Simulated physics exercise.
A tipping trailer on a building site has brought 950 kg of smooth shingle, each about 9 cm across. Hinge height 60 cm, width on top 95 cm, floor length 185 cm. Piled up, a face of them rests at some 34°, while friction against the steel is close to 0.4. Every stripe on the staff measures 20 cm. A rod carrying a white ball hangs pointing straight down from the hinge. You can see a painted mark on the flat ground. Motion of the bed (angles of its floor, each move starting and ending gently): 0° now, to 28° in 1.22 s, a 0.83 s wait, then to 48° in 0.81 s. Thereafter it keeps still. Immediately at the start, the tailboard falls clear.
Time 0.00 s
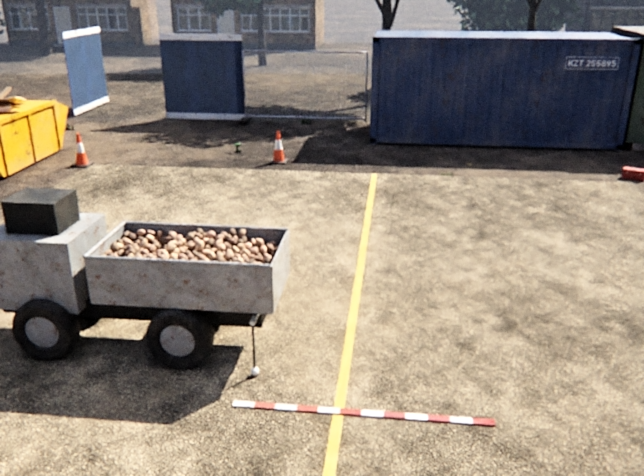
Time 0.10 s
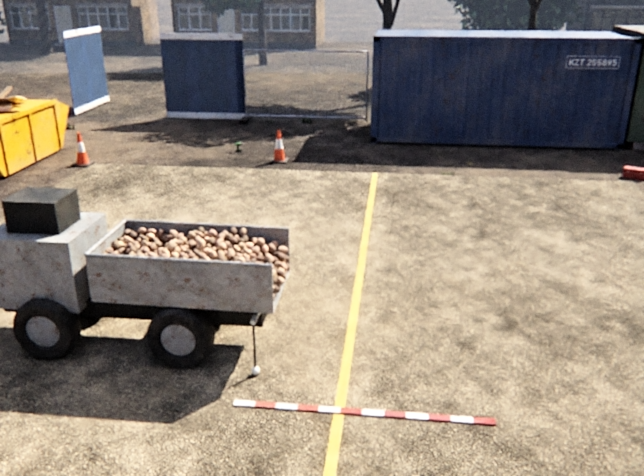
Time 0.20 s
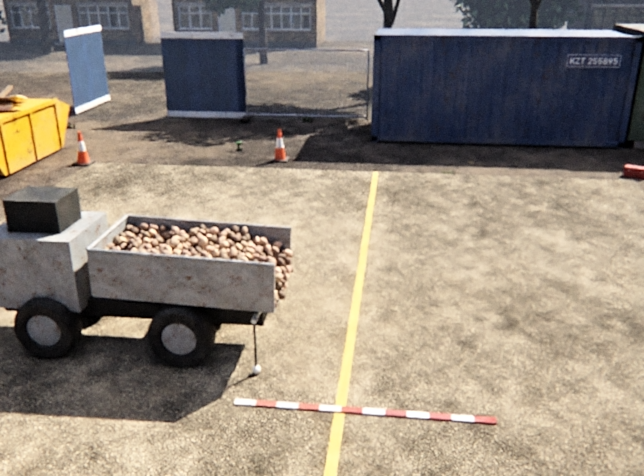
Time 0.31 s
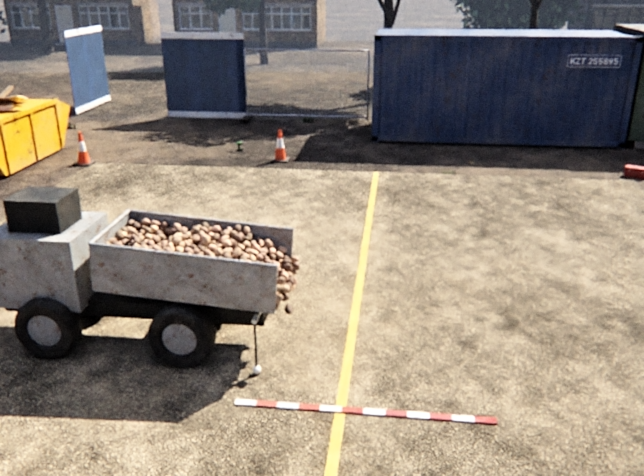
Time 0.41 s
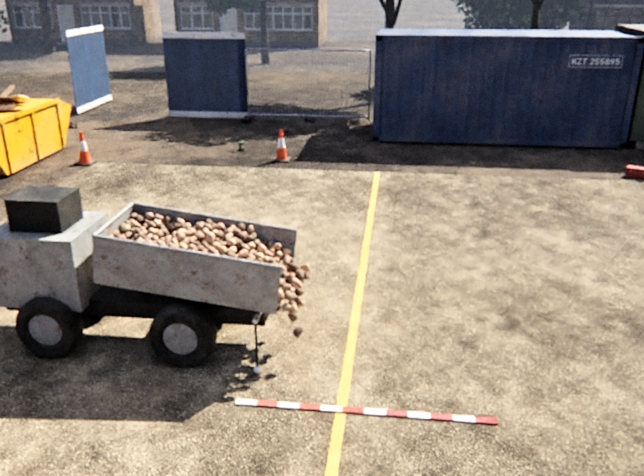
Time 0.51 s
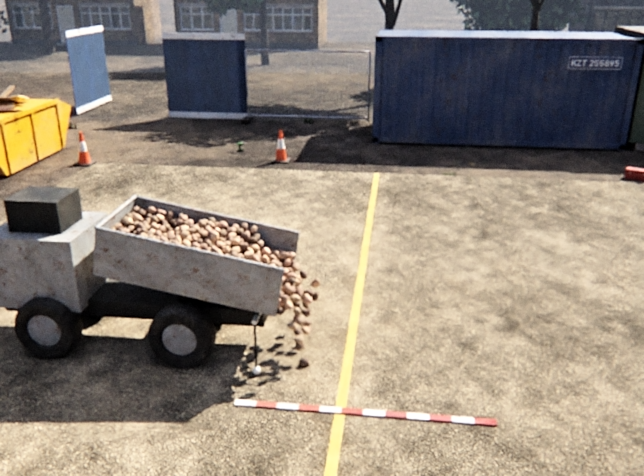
The clip opens on a small grey truck at the left, its bed heaped with rounded brown stones, beside a yellow line and a striped red-and-white staff. The bed's front end rises slightly, then further, as stones slide over the open right end and drop toward the ground.
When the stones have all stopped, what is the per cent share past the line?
The share is about 50 per cent.
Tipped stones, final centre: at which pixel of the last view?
I'd point somewhere around (349, 343).
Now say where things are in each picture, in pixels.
The first frame shows lip at (273, 313), floor tilted 0°, highest stones at (211, 238).
In the second frame, the bed is at 1°, its lip at (274, 313); the top of the load is at (212, 237); the stones move at 0.2 m/s on average.
In the third frame, the bed is at 2°, its lip at (274, 312); the top of the load is at (199, 236); 1 % has left.
In the fourth frame, the bed is at 4°, its lip at (275, 313); the top of the load is at (160, 230); 2 % has left.
The fifth frame shows lip at (276, 314), floor tilted 7°, highest stones at (148, 223); 4 % has left.
The sixth frame shows lip at (276, 316), floor tilted 11°, highest stones at (139, 216); 5 % has left.
After 0.9 s the floor is at 24°; 87 % in the bed, 13 % short of the line; the foremost stones are at (348, 347).
After 1.3 s the floor is at 28°; 67 % in the bed, 31 % short of the line, 3 % past the line; the foremost stones are at (388, 363).
After 3.3 s the floor is at 48°; 0 % in the bed, 51 % short of the line, 49 % past the line; the foremost stones are at (474, 350).
After 6.1 s the floor is at 48°; 0 % in the bed, 51 % short of the line, 49 % past the line; the foremost stones are at (474, 350).
